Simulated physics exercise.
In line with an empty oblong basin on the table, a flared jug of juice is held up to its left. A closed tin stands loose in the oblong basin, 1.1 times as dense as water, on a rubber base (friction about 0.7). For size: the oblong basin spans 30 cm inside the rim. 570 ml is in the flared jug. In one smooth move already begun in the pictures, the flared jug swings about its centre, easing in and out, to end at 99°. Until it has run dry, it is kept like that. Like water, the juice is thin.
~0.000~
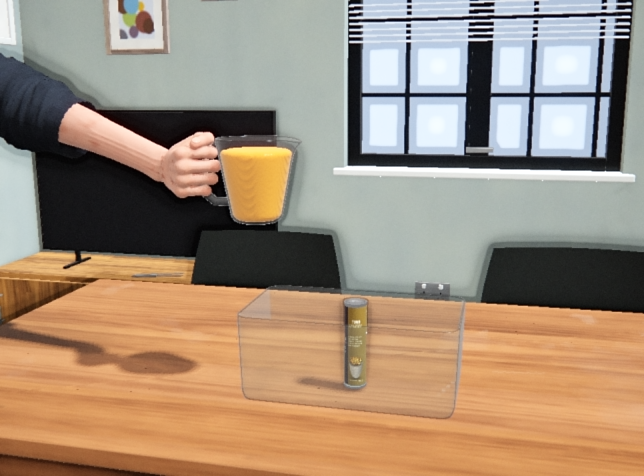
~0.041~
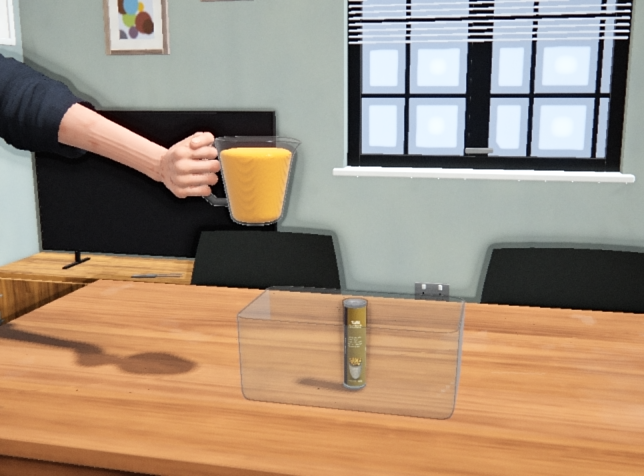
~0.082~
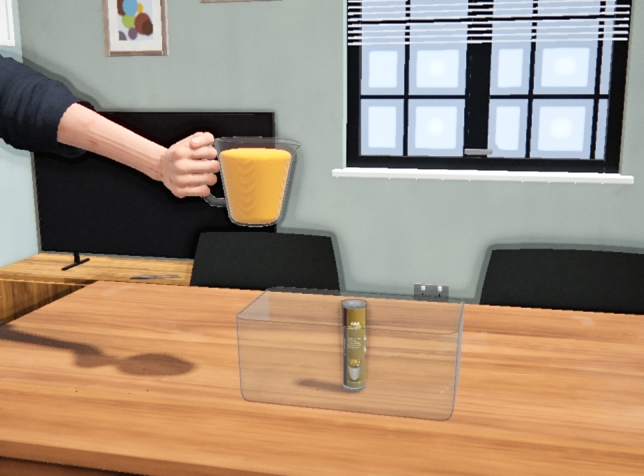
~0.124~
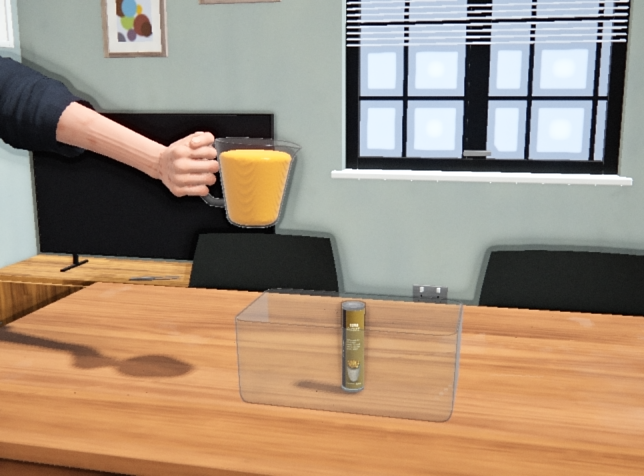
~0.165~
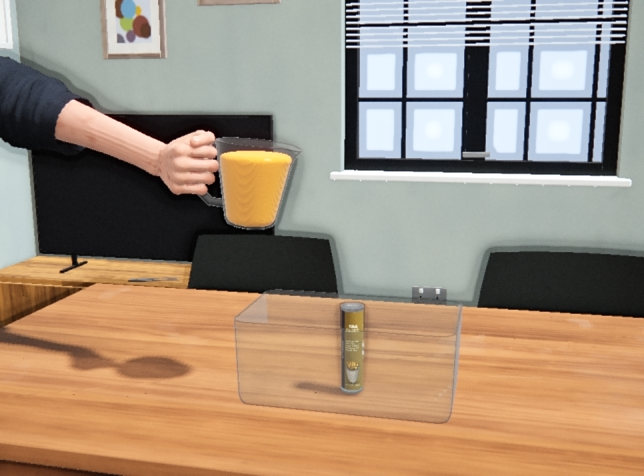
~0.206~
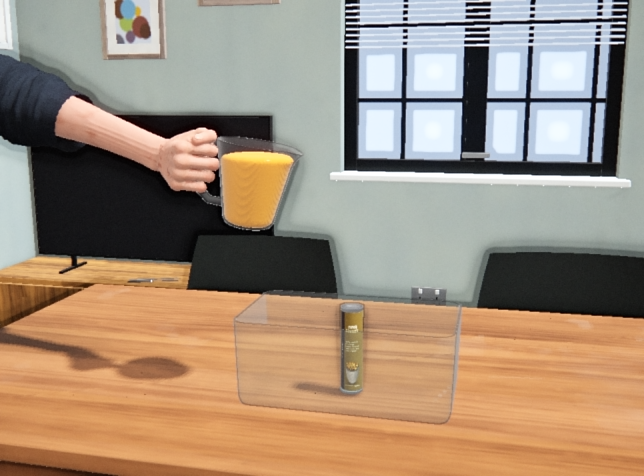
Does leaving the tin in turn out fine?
It fails to stay erect.
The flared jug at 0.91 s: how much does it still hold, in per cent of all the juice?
Roughly 24 per cent.
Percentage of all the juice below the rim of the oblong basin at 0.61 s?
About 1%.
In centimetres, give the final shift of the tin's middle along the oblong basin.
Some 8.0 cm.
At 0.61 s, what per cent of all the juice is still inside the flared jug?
Remaining: Near 78 % of the total.
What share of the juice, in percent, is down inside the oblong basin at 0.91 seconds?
The fraction sits near 48 in a hundred.
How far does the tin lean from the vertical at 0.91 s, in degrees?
The tilt is near 0°.
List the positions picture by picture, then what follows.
In the first frame, it leans 0°; its right rim is at (301, 141); the juice meets the walls at (224, 150) and (293, 152); the oblong basin's rim runs from (254, 301) to (462, 315); the tin's top is at (355, 306).
In the second frame, it leans 0°; its right rim is at (301, 141); the juice meets the walls at (223, 151) and (292, 153).
In the third frame, it leans 1°; its right rim is at (301, 144); the juice meets the walls at (223, 152) and (291, 154).
In the fourth frame, it leans 3°; its right rim is at (301, 147); the juice meets the walls at (224, 153) and (291, 156).
In the fifth frame, it leans 6°; its right rim is at (302, 150); the juice meets the walls at (224, 154) and (292, 157).
In the sixth frame, it leans 9°; its right rim is at (303, 154); the juice meets the walls at (225, 155) and (294, 159).
Then, 0.61 s in, the tilt is 61° and 78 per cent is still to pour; the tin stands where it began.
Then, 0.91 s in, the tilt is 94° and 25 per cent is still to pour; the tin stands where it began.
Then, 1.22 s in, the tilt is 99° and 1 per cent is still to pour; the tin leans 29°.
Then, 1.56 s in, the tilt is 99° and 0 per cent is still to pour; the tin lies on its side.
Finally, the tin lies on its side.
